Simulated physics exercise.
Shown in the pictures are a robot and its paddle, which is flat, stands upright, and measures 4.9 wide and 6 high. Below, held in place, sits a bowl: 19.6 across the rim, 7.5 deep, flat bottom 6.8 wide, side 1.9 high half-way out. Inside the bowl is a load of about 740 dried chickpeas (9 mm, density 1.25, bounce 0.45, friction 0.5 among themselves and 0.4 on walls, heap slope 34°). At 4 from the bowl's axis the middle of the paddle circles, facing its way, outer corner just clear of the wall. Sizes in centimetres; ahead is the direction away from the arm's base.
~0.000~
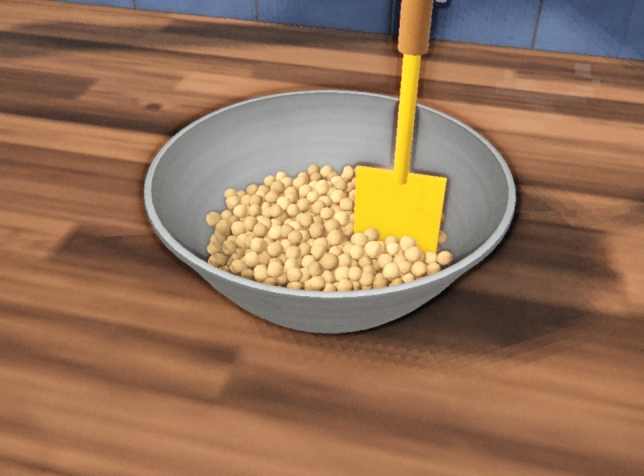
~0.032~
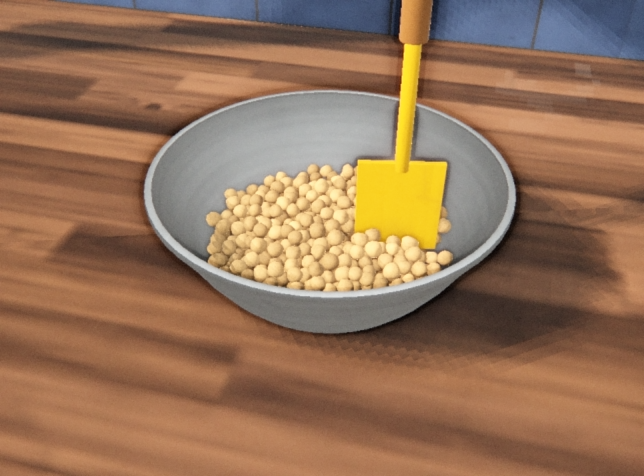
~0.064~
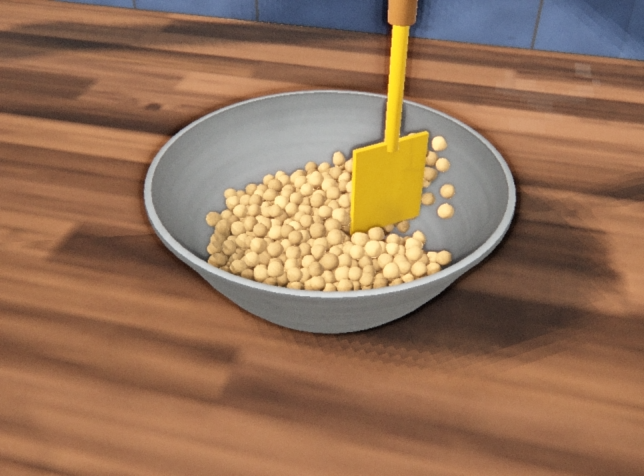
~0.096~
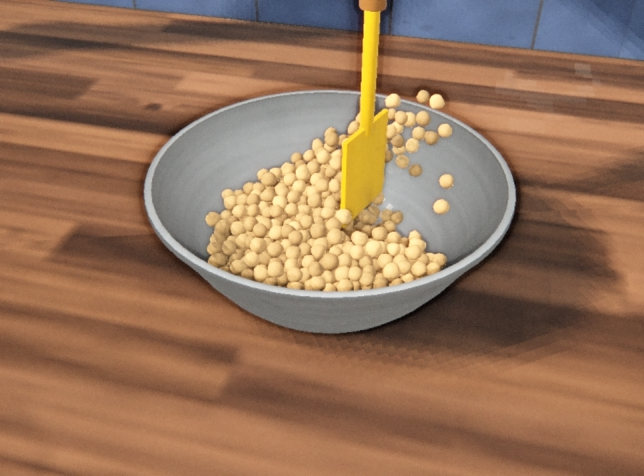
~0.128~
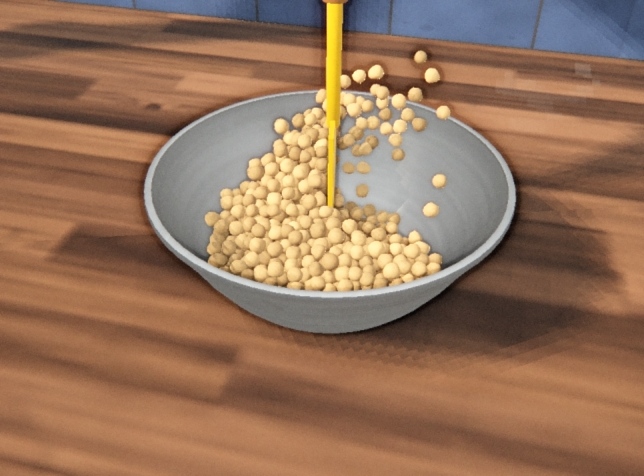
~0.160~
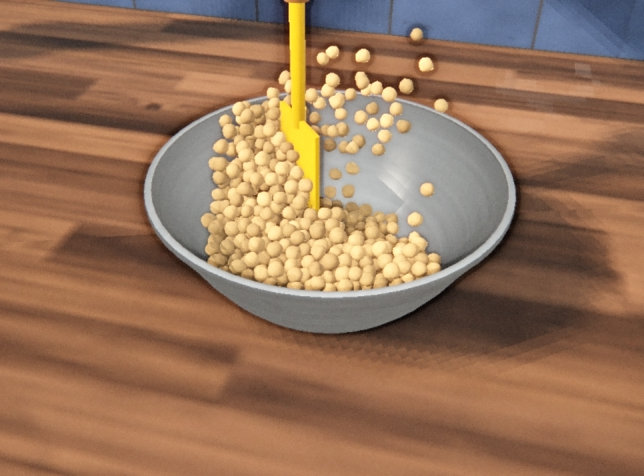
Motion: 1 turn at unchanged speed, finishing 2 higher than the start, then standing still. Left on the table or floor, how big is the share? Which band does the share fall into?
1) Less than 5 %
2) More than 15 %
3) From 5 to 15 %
Option 3: From 5 to 15 %.
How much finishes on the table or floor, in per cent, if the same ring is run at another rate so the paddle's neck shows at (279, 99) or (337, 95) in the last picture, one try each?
Near 15 per cent for the first, near 5 per cent for the second.
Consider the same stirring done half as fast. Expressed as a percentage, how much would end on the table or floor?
Estimate: Near 0 in a hundred.
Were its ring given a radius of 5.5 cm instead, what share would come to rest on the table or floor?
In that case some 0 per cent.
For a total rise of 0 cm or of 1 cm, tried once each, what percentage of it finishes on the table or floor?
Estimates: 20 % and 15 %.
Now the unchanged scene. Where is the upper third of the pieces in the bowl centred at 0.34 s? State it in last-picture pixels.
(341, 260).
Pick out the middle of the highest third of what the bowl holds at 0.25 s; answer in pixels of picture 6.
Around (246, 230).
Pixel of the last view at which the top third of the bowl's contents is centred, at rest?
(348, 246).
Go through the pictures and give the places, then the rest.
In the first frame, paddle neck at (404, 149), 0° round; upper third of the load around (323, 227), from x 215 to 445, top at y 170; 736 in the bowl.
In the second frame, paddle neck at (405, 139), 12° round; upper third of the load around (326, 223), from x 215 to 445, top at y 170.
In the third frame, paddle neck at (394, 118), 41° round; upper third of the load around (331, 210), from x 215 to 450, top at y 140.
In the fourth frame, paddle neck at (368, 103), 71° round; upper third of the load around (327, 194), from x 215 to 445, top at y 95.
In the fifth frame, paddle neck at (334, 95), 101° round; upper third of the load around (308, 181), from x 215 to 445, top at y 60; 733 in the bowl, 3 in flight or on the tool.
In the sixth frame, paddle neck at (298, 95), 131° round; upper third of the load around (279, 173), from x 210 to 440, top at y 35; 728 in the bowl, 8 in flight or on the tool.
By 0.25 s, 215° round, highest piece 11 above the table; 698 in the bowl, 2 on the table or floor, 36 in flight or on the tool.
By 0.34 s, 299° round, highest piece 10 above the table; 676 in the bowl, 29 on the table or floor, 31 in flight or on the tool.
By 0.58 s, 0° round, highest piece 6 above the table; 661 in the bowl, 75 on the table or floor.
By 1.28 s, 0° round, highest piece 6 above the table; 661 in the bowl, 75 on the table or floor.
Final count, 661 in the bowl, 75 on the table or floor. That is 10 % on the table or floor.
